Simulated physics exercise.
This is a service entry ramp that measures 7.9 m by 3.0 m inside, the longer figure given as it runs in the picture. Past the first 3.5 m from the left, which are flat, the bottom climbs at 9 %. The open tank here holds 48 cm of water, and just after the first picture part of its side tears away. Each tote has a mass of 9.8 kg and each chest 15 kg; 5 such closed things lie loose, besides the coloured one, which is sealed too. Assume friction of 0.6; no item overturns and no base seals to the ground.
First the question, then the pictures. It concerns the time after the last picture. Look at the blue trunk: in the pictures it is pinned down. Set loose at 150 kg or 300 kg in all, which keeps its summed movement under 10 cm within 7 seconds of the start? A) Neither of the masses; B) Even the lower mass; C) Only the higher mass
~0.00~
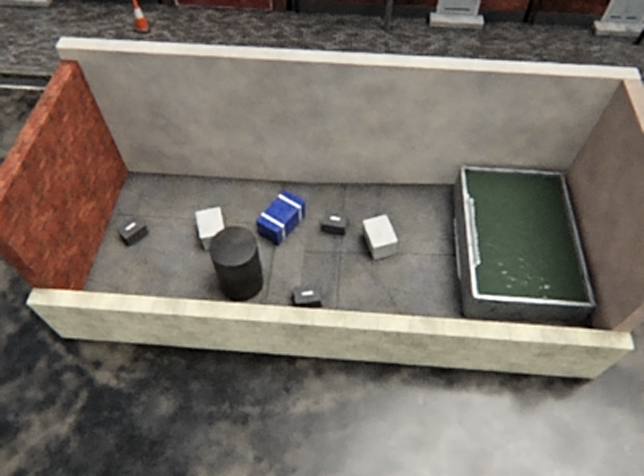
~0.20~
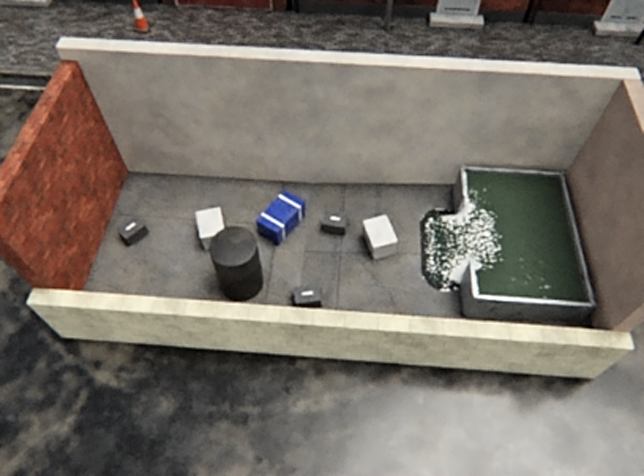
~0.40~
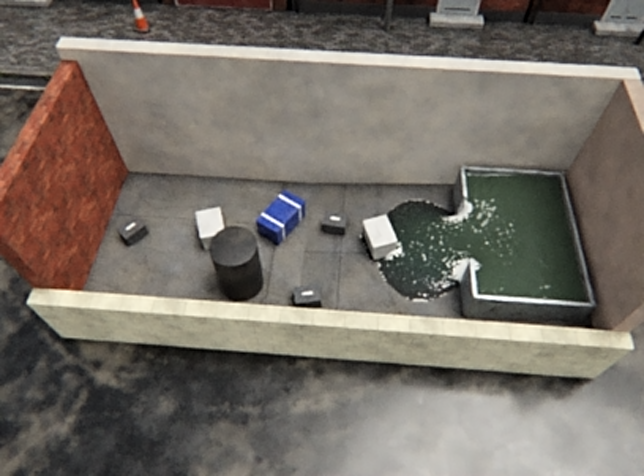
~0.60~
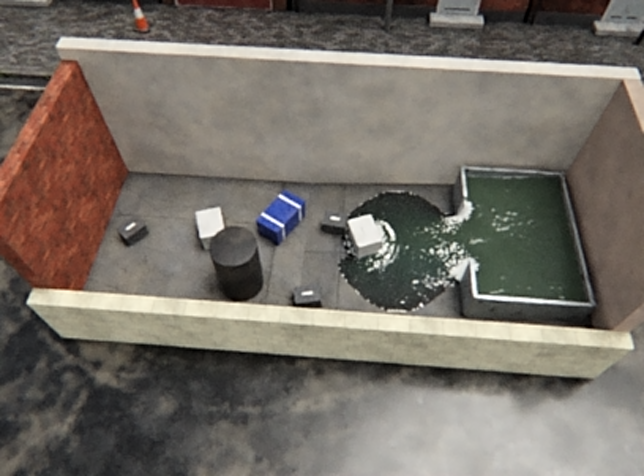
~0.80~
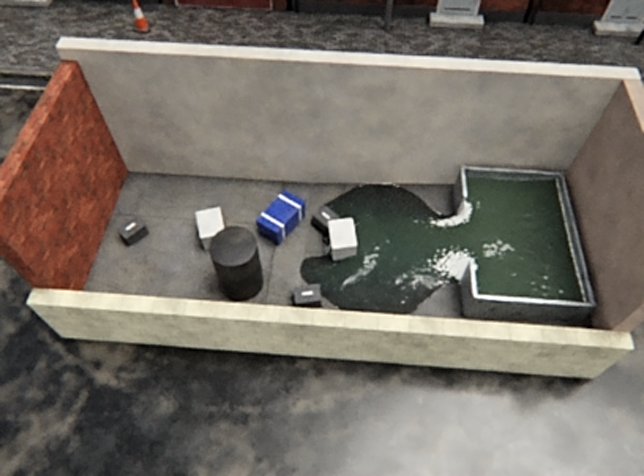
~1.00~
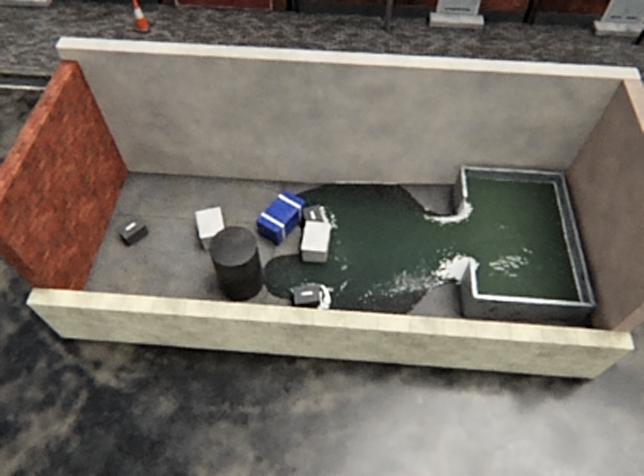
B, even the lower mass.
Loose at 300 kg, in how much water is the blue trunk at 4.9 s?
Around 11 cm.
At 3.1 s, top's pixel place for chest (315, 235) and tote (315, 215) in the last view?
Estimated pixels: (201, 188) and (220, 221).
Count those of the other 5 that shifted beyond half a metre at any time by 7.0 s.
That comes to 5.
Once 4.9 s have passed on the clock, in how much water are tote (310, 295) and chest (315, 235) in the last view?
Close to 11 and 21 centimetres.
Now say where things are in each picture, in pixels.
The first frame shows the blue trunk at (281, 211) rests on the ground; 3.8 m2 under water; 0 of 6 have shifted.
The second frame shows the blue trunk at (281, 211) rests on the ground; water covers 4.7 m2; 0 of 6 have shifted.
The third frame shows the blue trunk at (281, 211) rests on the ground; 5.8 m2 under water; 0 of 6 have shifted.
The fourth frame shows the blue trunk at (281, 211) rests on the ground; water covers 7.1 m2; 1 of 6 have shifted.
The fifth frame shows the blue trunk at (281, 211) rests on the ground; water covers 8.6 m2; 2 of 6 have shifted.
The sixth frame shows the blue trunk at (281, 211), on the bottom; water covers 10.1 m2; 2 of 6 have shifted.
After 1.4 s the blue trunk would be 0 cm from its start with 150 kg and 0 cm from its start with 300 kg; 8 cm of water round it then.
After 3.1 s the blue trunk would be 0 cm from its start with 150 kg and 0 cm from its start with 300 kg; 11 cm of water round it then.
After 4.9 s the blue trunk would be 0 cm from its start with 150 kg and 0 cm from its start with 300 kg; 11 cm of water round it then.
After 7.0 s the blue trunk would be 0 cm from its start with 150 kg and 0 cm from its start with 300 kg; 13 cm of water round it then.
